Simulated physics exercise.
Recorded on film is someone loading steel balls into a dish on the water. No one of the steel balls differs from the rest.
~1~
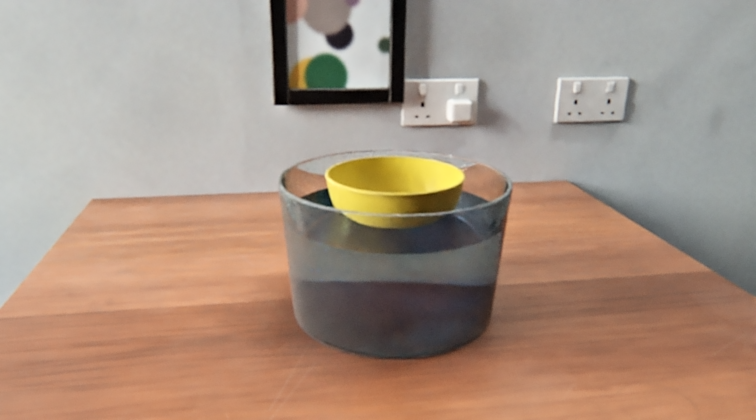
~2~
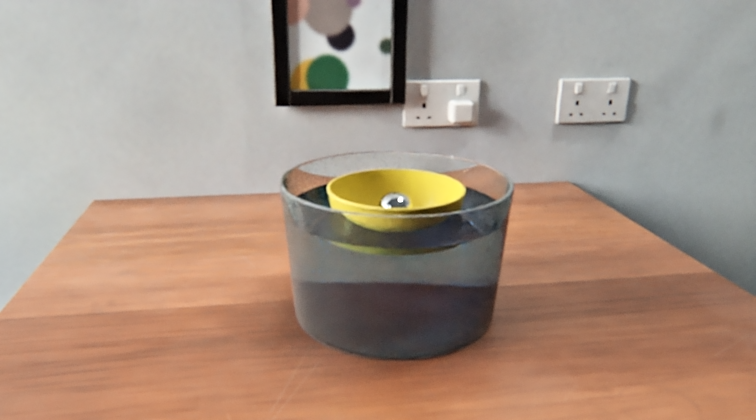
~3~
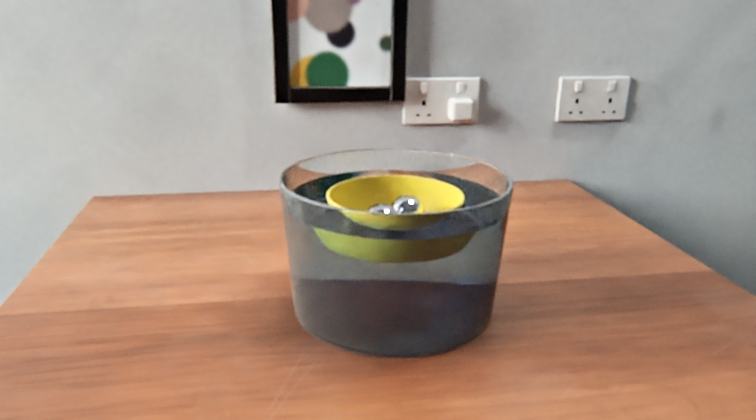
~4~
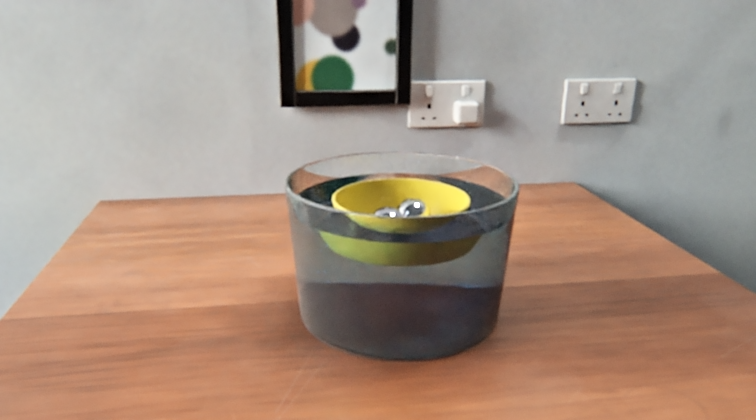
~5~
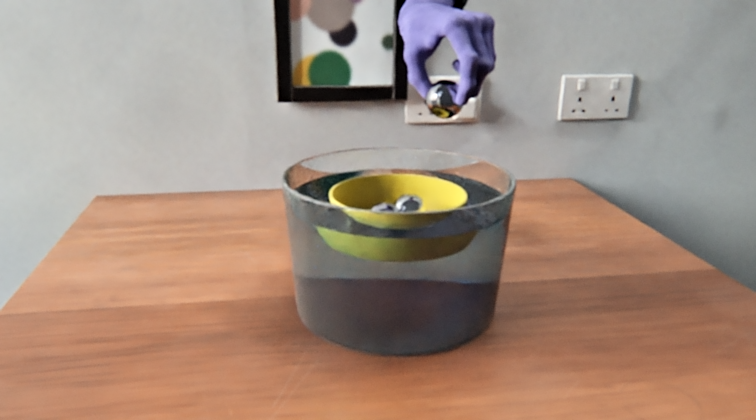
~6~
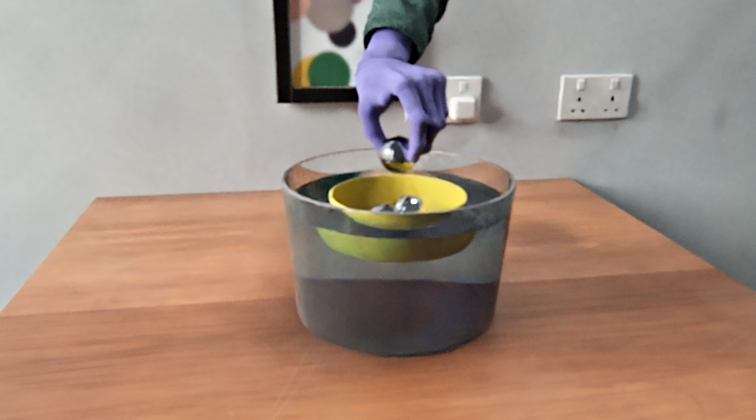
On a wooden table, a yellow dish floating in a glass tub sinking lower with steel balls aboard, a gloved hand lowering another.
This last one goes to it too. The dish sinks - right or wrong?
Right.
Shortly, the steel ball is in and the dish dips.
Then, water pours in over its edge.
At the finish, the dish lies on the bottom with its load.
